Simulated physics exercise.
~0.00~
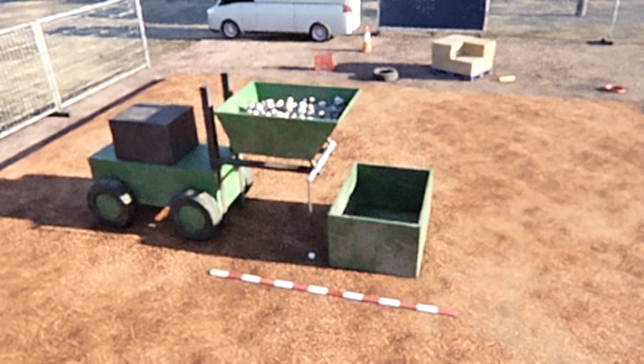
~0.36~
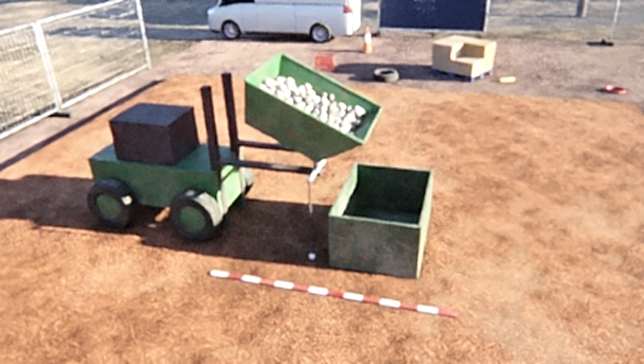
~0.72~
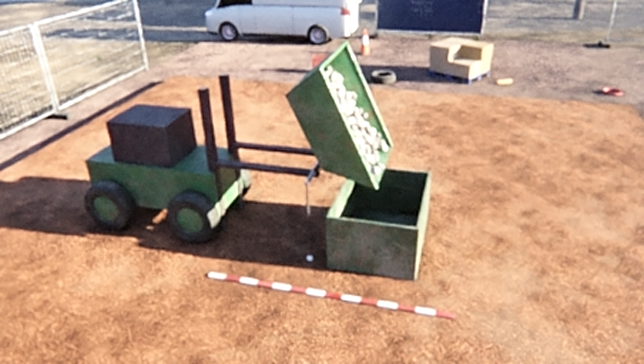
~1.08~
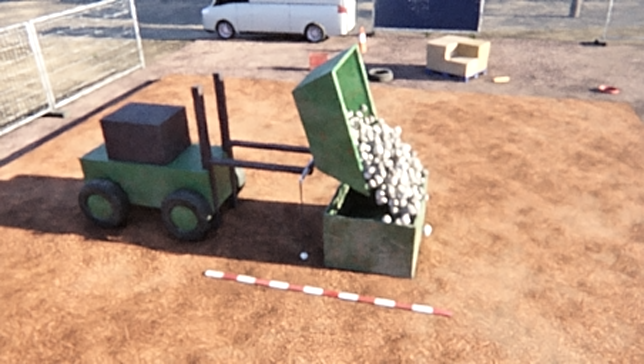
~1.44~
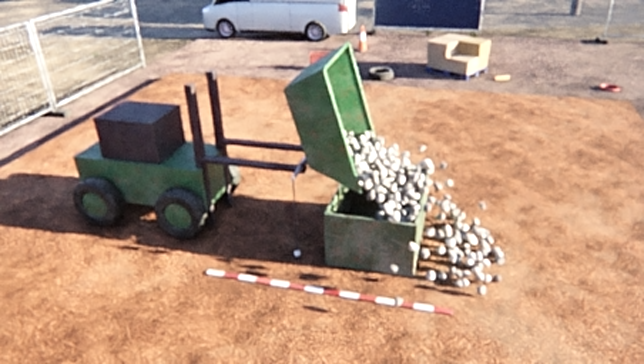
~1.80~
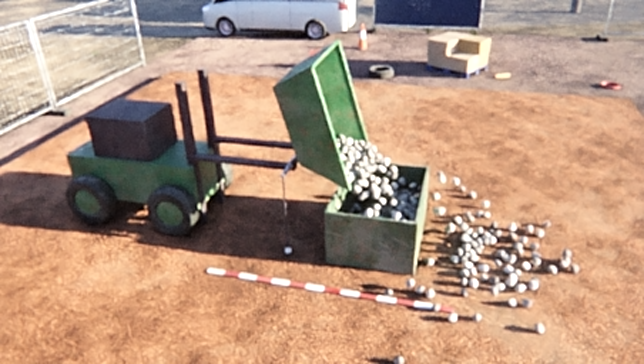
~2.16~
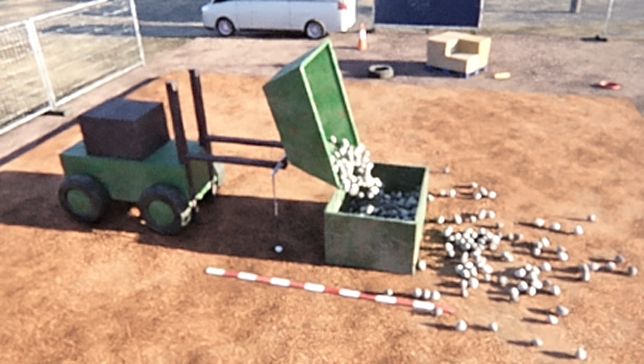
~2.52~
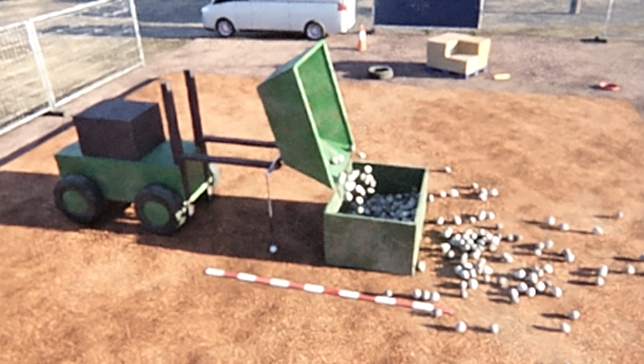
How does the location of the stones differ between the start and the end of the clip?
At the start the stones sit together in the raised green skip. By the end they are lower and farther right, with most in the green bin and the others scattered on the ground beyond it.
